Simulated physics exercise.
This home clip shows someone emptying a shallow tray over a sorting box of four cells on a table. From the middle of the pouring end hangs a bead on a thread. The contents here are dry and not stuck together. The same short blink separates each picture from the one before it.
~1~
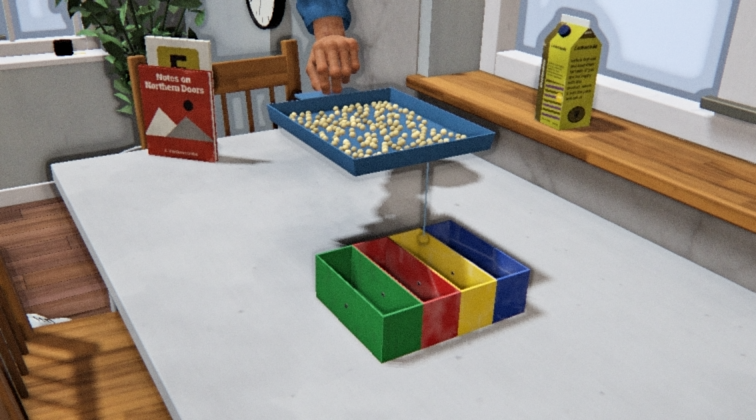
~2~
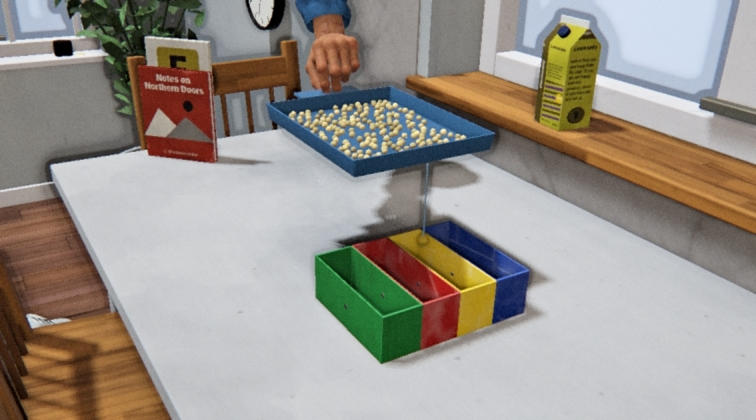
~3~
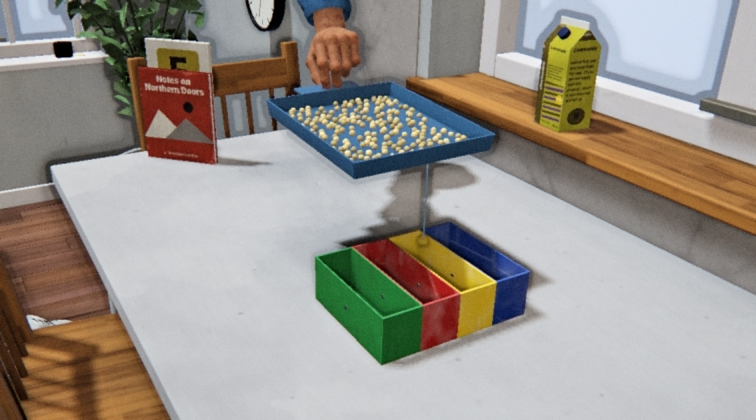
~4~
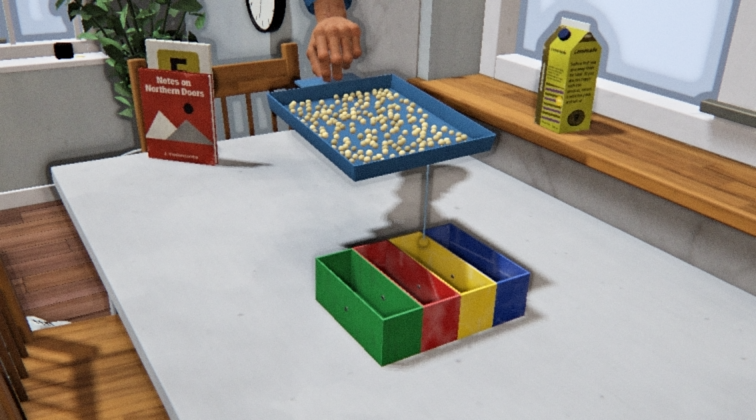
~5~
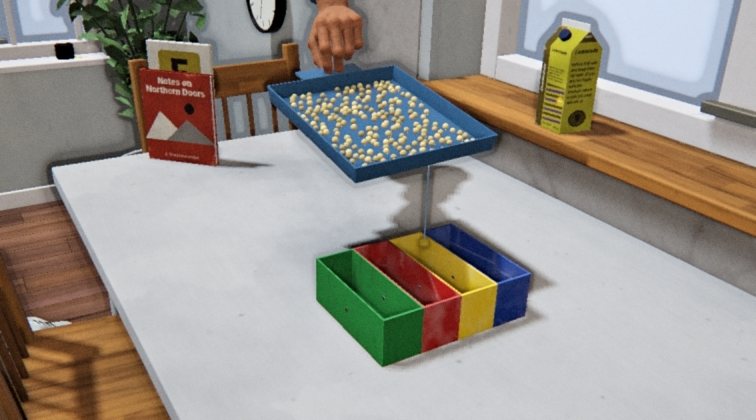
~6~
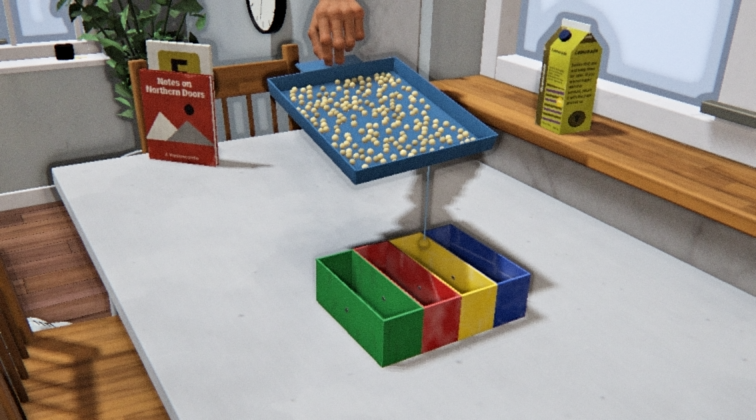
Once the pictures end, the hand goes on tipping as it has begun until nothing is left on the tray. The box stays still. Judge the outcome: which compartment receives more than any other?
The green compartment receives the most.
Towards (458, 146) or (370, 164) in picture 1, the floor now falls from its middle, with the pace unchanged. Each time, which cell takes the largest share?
The first time it's blue, the second time it's the cell in green.
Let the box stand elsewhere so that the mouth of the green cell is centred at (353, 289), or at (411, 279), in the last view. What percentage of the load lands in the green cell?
Around 30 % followed by around 30 %.
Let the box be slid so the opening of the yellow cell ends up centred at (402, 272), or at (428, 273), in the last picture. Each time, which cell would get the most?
First try: The cell in red. Second try: The red one.
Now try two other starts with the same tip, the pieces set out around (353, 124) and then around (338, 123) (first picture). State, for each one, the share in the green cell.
Around 60 percent the first time, around 60 percent the second.
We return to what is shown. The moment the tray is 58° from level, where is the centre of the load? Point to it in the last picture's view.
Near the pixel (396, 150).
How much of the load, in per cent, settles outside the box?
About 0 %.
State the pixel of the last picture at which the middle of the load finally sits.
Close to (395, 329), more or less.
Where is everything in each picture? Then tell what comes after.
The first picture shows corners of the pouring end (355, 158) and (492, 132), level; middle of the load (373, 129), soya beans; bead on its thread (424, 239); green cell (402, 329); red cell (441, 316); yellow cell (477, 304); blue cell (511, 292).
The second picture shows corners of the pouring end (355, 159) and (491, 133), level; middle of the load (373, 128).
The third picture shows corners of the pouring end (355, 161) and (492, 134), tipped barely, lowest at the left corner; middle of the load (373, 126).
The fourth picture shows corners of the pouring end (356, 164) and (492, 134), tipped a little, lowest at the left corner; middle of the load (373, 123).
The fifth picture shows corners of the pouring end (357, 166) and (494, 134), tipped a little, lowest at the left corner; middle of the load (374, 119).
The sixth picture shows corners of the pouring end (357, 169) and (494, 134), tipped a little, lowest at the left corner; middle of the load (375, 115); green cell (403, 333); red cell (441, 320); yellow cell (477, 308); blue cell (511, 296).
Just after the last frame, tray tipped steeply; every one on the tray.
A moment on, tray tipped right over; almost all on the tray; just a few in the green cell; just a few in the red cell; about a tenth falling or outside the box.
Further on, tray tipped past a quarter turn; roughly half in the green cell; roughly a quarter in the red cell; roughly a quarter in the yellow cell; just a few in the blue cell; just a few falling or outside the box.
When it is over, tray tipped past a quarter turn; roughly half in the green cell; roughly a quarter in the red cell; roughly a quarter in the yellow cell; just a few in the blue cell; just a few outside the box.
